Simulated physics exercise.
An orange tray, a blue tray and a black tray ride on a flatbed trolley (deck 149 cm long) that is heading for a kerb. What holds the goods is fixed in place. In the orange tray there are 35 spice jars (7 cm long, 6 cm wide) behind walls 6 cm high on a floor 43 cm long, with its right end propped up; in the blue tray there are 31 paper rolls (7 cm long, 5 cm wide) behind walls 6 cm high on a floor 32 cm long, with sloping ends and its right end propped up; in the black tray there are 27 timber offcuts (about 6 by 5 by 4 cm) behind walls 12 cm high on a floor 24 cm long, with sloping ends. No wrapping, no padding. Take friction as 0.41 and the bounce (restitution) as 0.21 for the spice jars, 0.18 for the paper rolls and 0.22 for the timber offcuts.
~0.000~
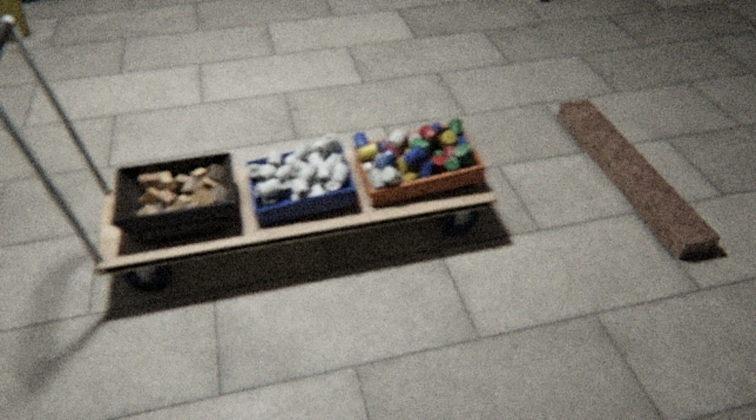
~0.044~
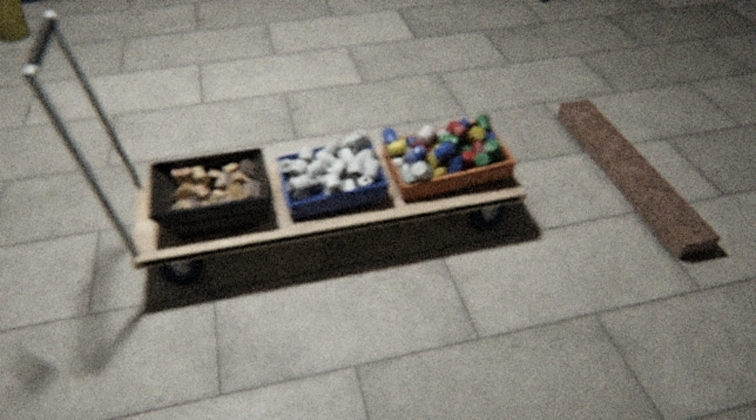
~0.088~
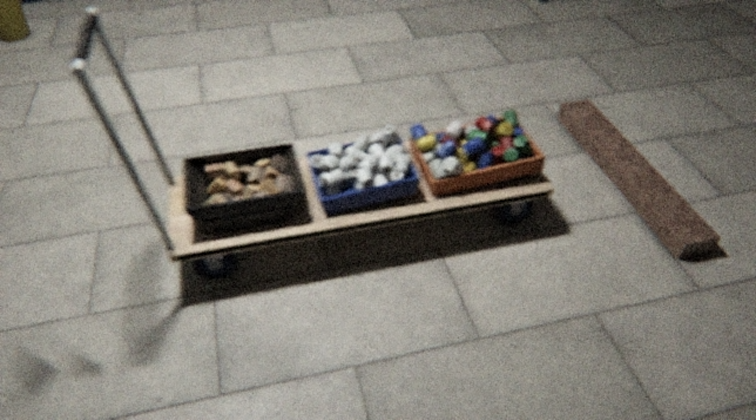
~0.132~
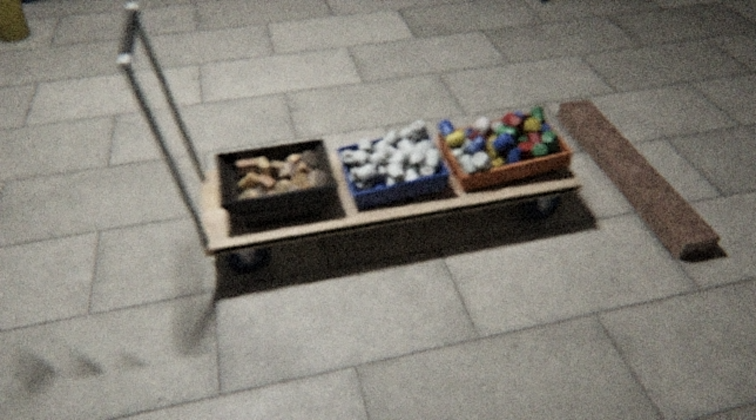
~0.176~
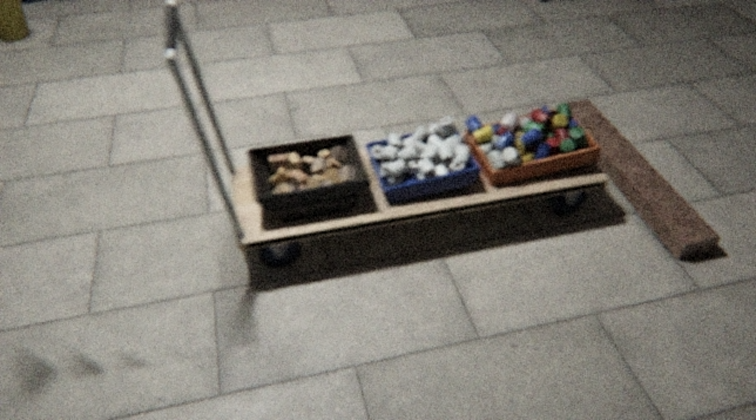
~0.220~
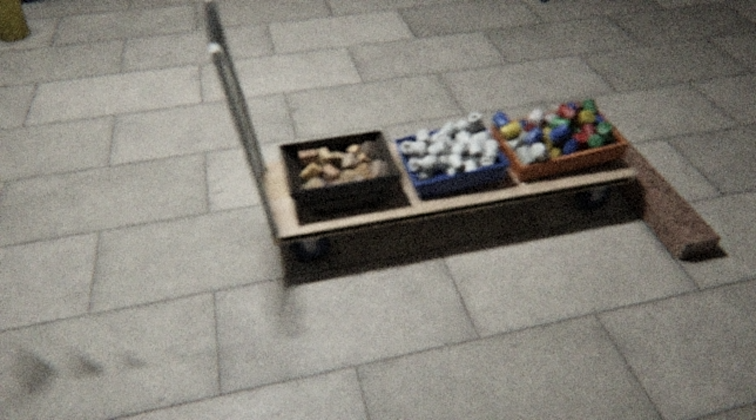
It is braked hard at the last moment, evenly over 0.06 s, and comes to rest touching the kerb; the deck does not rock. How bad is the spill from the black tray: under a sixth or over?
It sheds under a sixth of them.
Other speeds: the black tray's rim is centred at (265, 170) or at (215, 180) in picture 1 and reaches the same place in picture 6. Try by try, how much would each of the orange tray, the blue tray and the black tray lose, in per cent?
Orange tray 10 then 20, blue tray 0 then 20, black tray 0 then 0 per cent.
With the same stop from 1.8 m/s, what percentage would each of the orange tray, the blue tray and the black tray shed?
In that case orange tray 10, blue tray 10, black tray 0 per cent.
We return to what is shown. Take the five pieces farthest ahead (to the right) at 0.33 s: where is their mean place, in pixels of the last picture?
Around (634, 121).
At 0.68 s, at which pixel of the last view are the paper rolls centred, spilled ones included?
Around (506, 146).
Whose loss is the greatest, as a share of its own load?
The blue tray.
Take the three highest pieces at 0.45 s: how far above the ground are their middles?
About 44 cm.
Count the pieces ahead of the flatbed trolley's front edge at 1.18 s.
Some 6 pieces.
After 0.23 s, the brake bites.
After 0.33 s, the orange tray is down by 2 of 35, the blue tray is down by 3 of 31 and the black tray has all 27.
After 0.45 s, the orange tray is down by 5 of 35, the blue tray is down by 10 of 31 and the black tray is down by 2 of 27.
After 0.68 s, the orange tray is down by 6 of 35, the blue tray is down by 13 of 31 and the black tray is down by 2 of 27.
Final count (at 1.18 s), the orange tray is down by 7 of 35, the blue tray is down by 14 of 31 and the black tray is down by 2 of 27. Asked share, 2 of 27, 7 per cent.
